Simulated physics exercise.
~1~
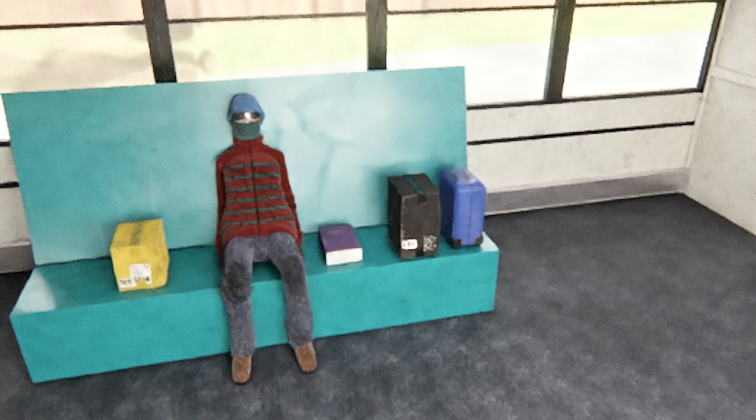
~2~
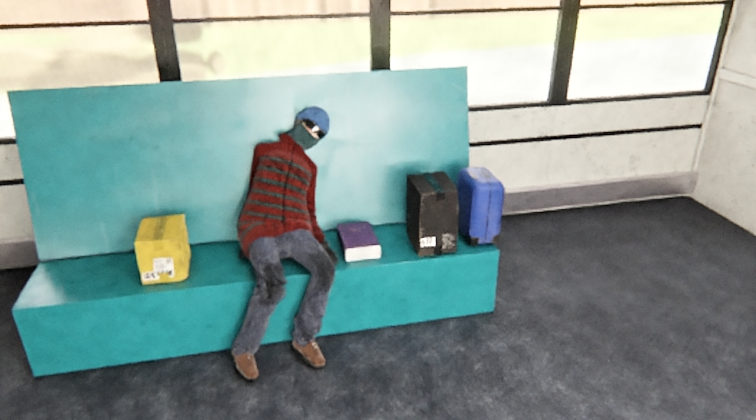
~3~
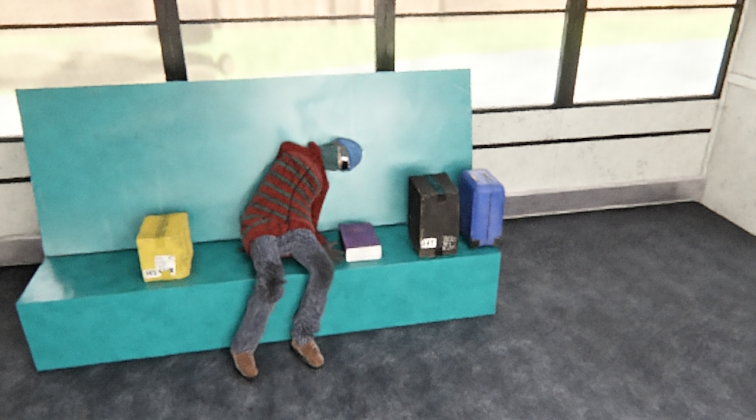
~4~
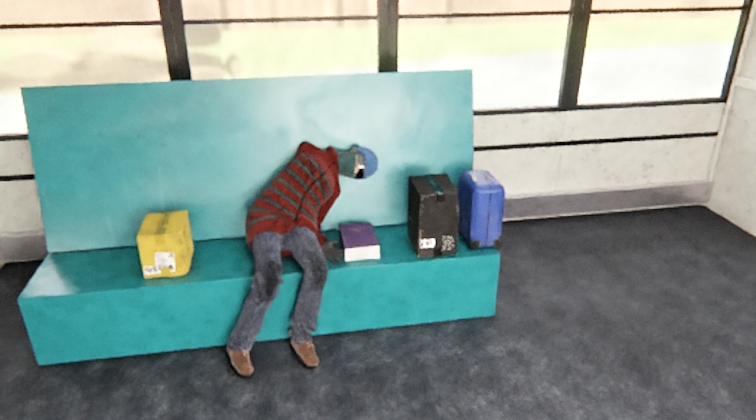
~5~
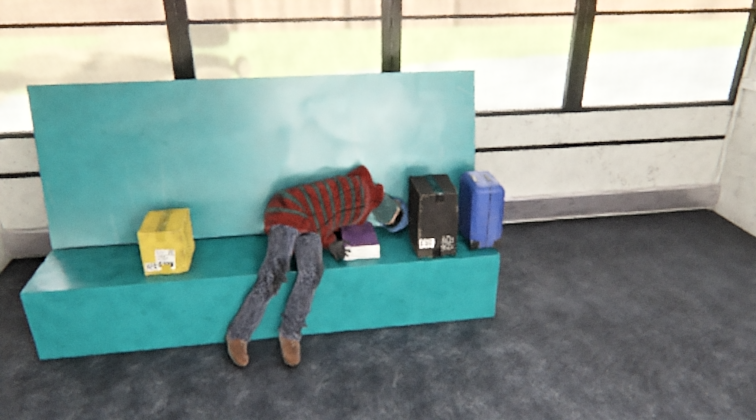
We see a limp figure in a blue cap seated on a teal bench among a yellow holdall, purple folder, black pack and blue case; the luggage shifts slightly right, then stays on as the sleeper topples rightward, ending slumped over by the folder, hips still on the seat.
